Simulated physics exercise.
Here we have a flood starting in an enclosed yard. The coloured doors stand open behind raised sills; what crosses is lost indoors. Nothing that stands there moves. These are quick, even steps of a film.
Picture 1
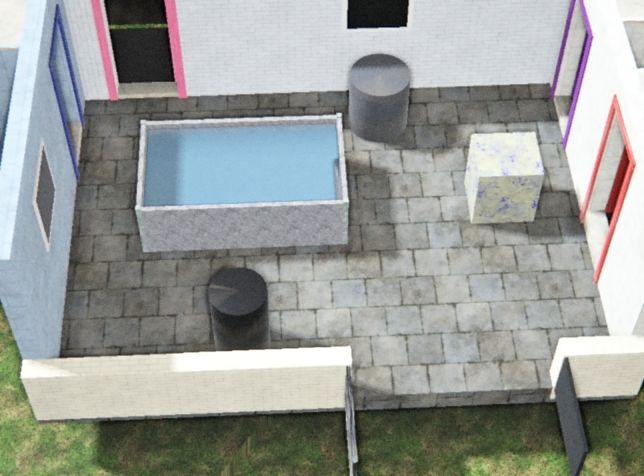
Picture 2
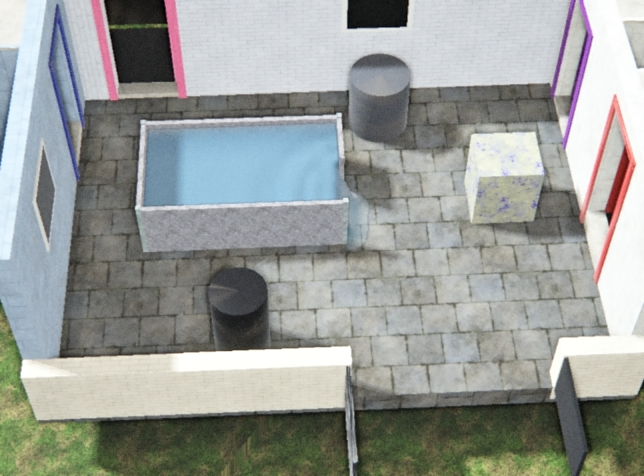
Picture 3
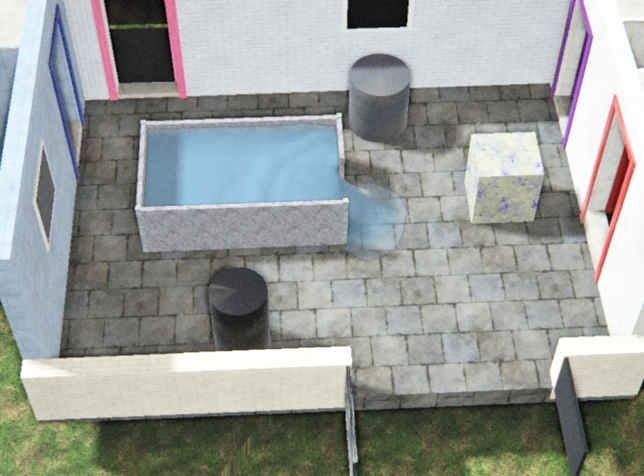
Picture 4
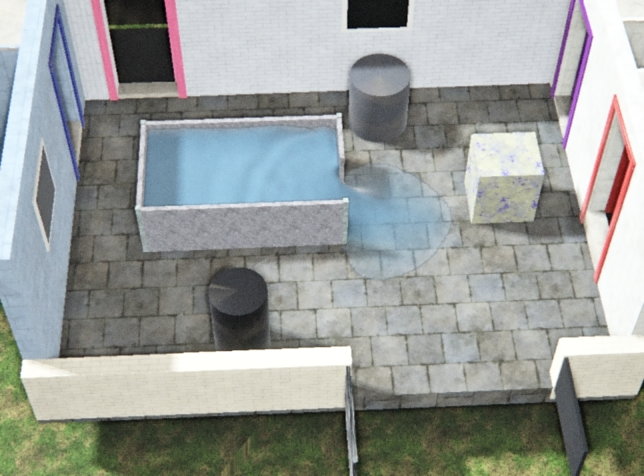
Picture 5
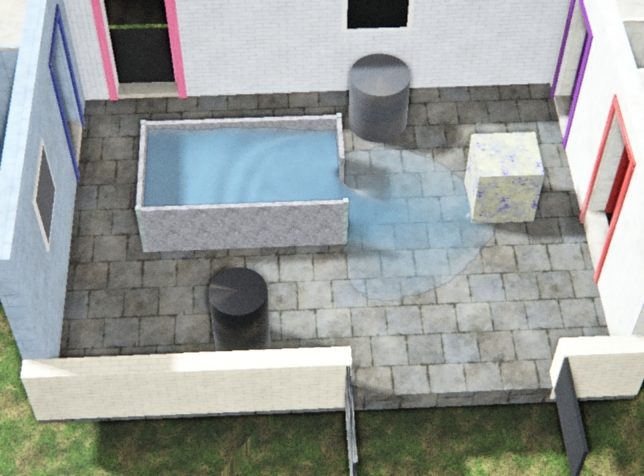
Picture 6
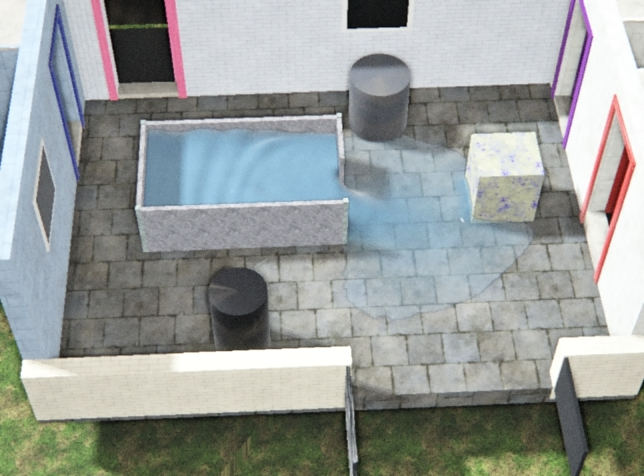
Walled yard with a raised tank of blue water pouring through a gap on its right side, spreading across grey paving around a pale block.
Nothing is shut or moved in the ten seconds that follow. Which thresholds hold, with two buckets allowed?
One by one: The red door admits no more than that; the pink door admits no more than that; the blue door admits no more than that; the purple door lets in a lot.
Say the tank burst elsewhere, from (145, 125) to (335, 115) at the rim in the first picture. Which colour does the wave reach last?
That is the door marked red.
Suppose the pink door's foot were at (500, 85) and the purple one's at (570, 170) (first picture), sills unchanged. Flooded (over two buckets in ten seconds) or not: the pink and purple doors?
The pink door is over, the purple door takes more.
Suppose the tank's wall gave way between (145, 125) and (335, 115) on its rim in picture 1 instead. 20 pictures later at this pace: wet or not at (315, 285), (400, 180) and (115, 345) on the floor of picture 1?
As listed: Clear, under water, under water.
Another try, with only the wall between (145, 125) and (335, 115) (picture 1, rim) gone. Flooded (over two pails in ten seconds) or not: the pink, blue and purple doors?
One by one: The pink one takes more, the blue one lets more in, the purple one is over.
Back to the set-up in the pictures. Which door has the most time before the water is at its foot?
I say the door marked blue.
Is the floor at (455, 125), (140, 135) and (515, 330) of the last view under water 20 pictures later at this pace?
In that order: Covered, no water, wet.
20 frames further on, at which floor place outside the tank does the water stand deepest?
Roughly at (582, 369).
A moment on, water covers 35 % of the floor; the red door wet at the sill, nothing in, the pink door not reached, the blue door not reached, the purple door wet at the sill, nothing in.
Next, water covers 40 % of the floor; the red door wet at the sill, nothing in, the pink door not reached, the blue door not reached, the purple door under two buckets in.
Then, water covers 45 % of the floor; the red door wet at the sill, nothing in, the pink door not reached, the blue door not reached, the purple door over two buckets in.
Later, water covers 65 % of the floor; the red door wet at the sill, nothing in, the pink door wet at the sill, nothing in, the blue door not reached, the purple door far over two buckets in.
In the end, water covers 80 % of the floor; the red door wet at the sill, nothing in, the pink door wet at the sill, nothing in, the blue door wet at the sill, nothing in, the purple door far over two buckets in.
